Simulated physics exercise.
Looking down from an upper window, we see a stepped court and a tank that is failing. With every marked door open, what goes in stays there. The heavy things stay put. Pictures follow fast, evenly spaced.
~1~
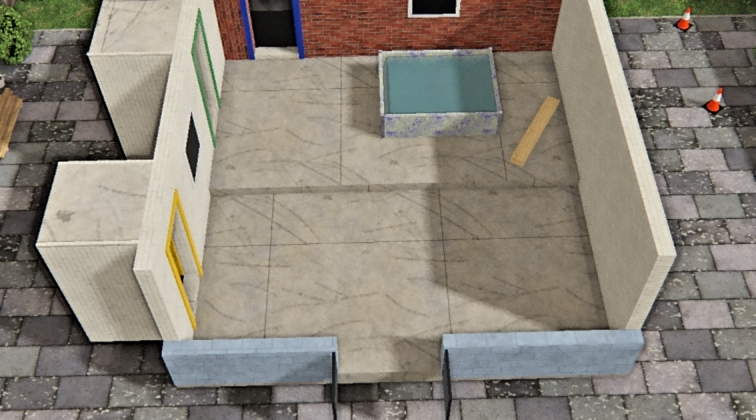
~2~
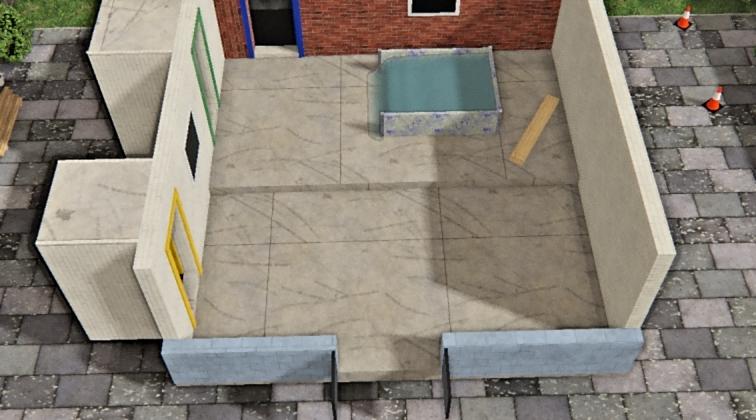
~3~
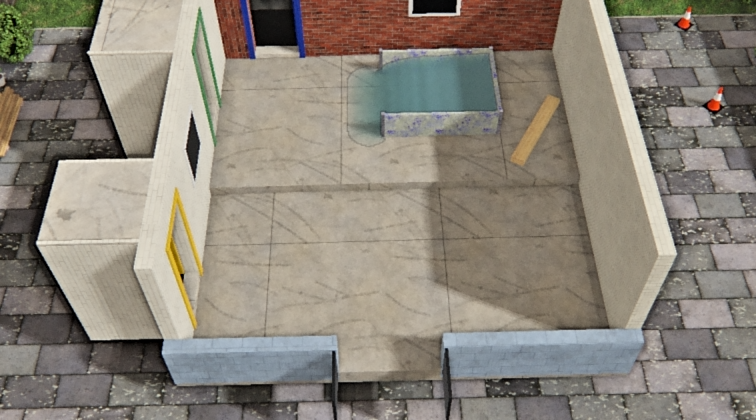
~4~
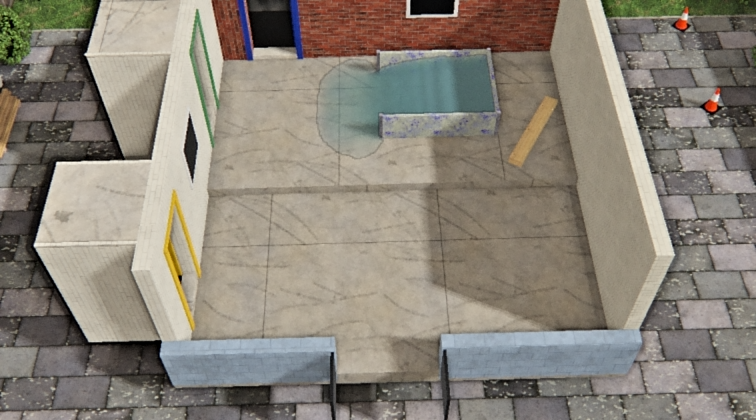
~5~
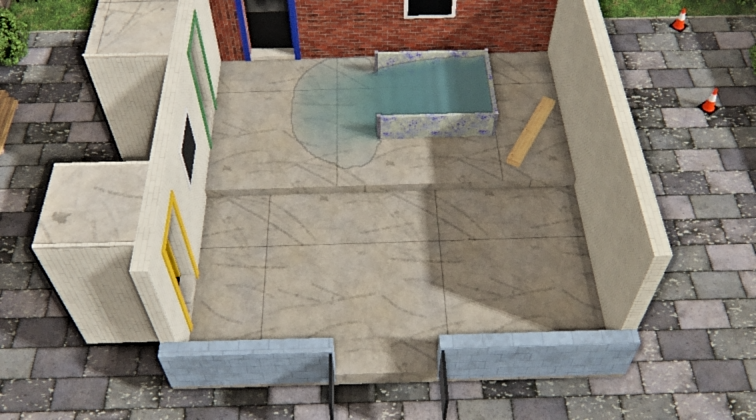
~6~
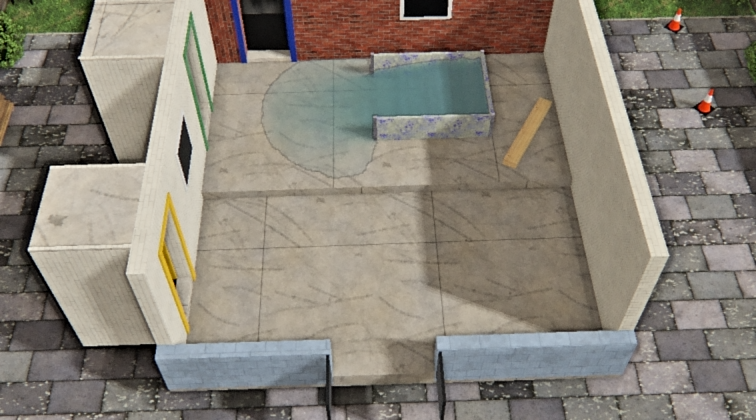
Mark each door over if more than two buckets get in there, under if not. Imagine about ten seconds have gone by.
Blue door: Over, green door: Under, yellow door: Under.
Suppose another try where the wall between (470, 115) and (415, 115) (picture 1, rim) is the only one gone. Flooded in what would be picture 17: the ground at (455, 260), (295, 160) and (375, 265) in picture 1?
Point one reached; point two not reached; point three reached.
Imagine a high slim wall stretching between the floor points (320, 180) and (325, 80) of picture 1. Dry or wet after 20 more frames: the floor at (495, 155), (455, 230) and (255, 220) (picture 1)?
Spared, submerged, then spared.
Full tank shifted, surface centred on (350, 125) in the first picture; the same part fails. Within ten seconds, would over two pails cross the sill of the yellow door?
The yellow door falls short of it.
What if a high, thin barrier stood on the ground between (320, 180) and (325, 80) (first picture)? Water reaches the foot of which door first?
My choice is the blue one.
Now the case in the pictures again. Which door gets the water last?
The yellow-painted one.
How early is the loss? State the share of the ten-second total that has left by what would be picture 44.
I make it 40 per cent.
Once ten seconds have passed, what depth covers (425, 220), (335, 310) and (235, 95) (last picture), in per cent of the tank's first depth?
In order: About 4, 12 and 12 in a hundred.
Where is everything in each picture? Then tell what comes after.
The first frame shows the open tank at (438, 85) is whole and still.
In the second frame, water pours out at (383, 98) and has run to (377, 137).
In the third frame, water pours out at (383, 99) and has run to (366, 142).
In the fourth frame, water pours out at (381, 100) and has run to (335, 145).
In the fifth frame, water pours out at (379, 101) and has run to (298, 132).
In the sixth frame, water pours out at (375, 102) and has run to (267, 124).
A moment on, water covers 25 % of the floor; the blue door wet at the sill, nothing in, the green door wet at the sill, nothing in, the yellow door not reached.
Next, water covers 25 % of the floor; the blue door wet at the sill, nothing in, the green door wet at the sill, nothing in, the yellow door not reached.
Then, water covers 35 % of the floor; the blue door over two buckets in, the green door wet at the sill, nothing in, the yellow door wet at the sill, nothing in.
Later, water covers 55 % of the floor; the blue door over two buckets in, the green door wet at the sill, nothing in, the yellow door wet at the sill, nothing in.
In the end, water covers 80 % of the floor; the blue door over two buckets in, the green door wet at the sill, nothing in, the yellow door wet at the sill, nothing in.
